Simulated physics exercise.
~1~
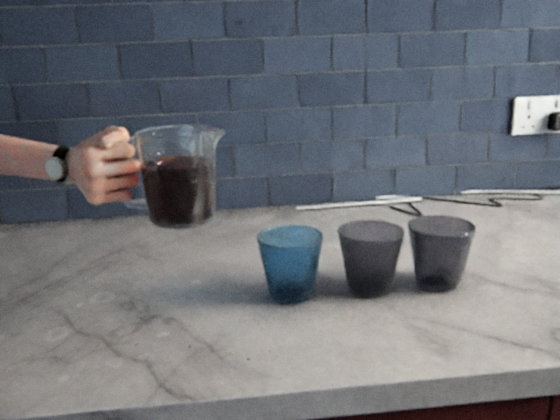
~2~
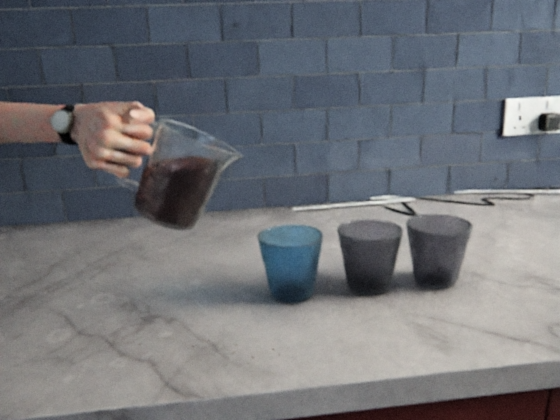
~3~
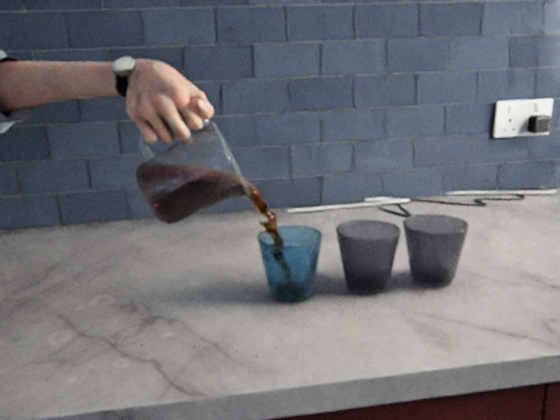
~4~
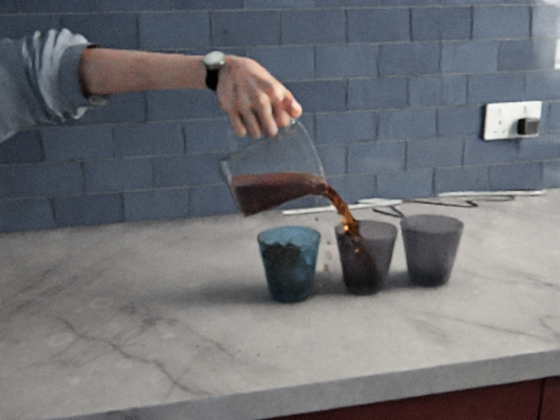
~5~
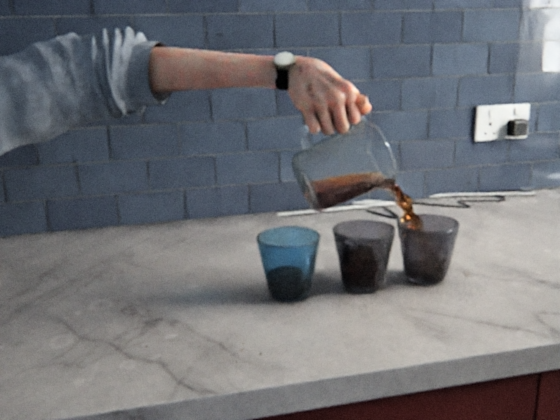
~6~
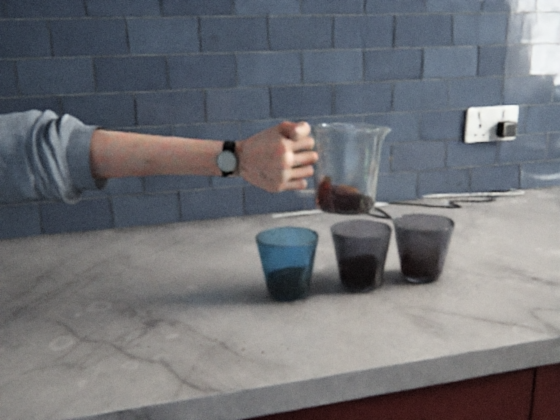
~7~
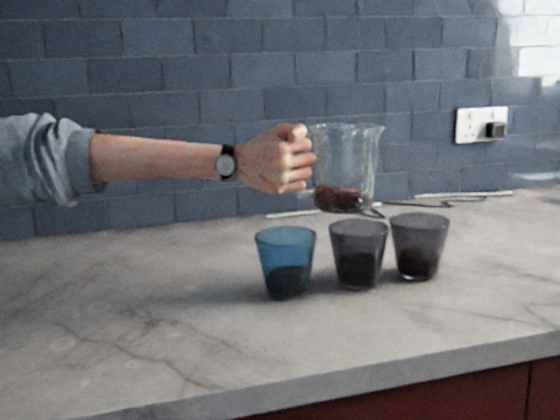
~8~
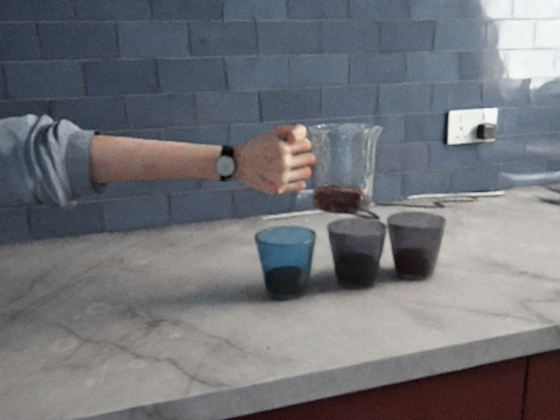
A hand wearing a dark-strapped watch holds a clear pitcher of brown tea over a pale, veined marble worktop, seen from the front and slightly above, with a blue brick-tiled wall and a white socket behind. Three empty tumblers stand in a line, a blue one on the left and two smoky grey ones beside it. The hand tips the pitcher rightwards and pours into the blue tumbler, then carries the stream across the middle and right ones as the view drifts slightly sideways. It levels the pitcher again, leaving some tea in all three tumblers and a little in the pitcher, still held above them.
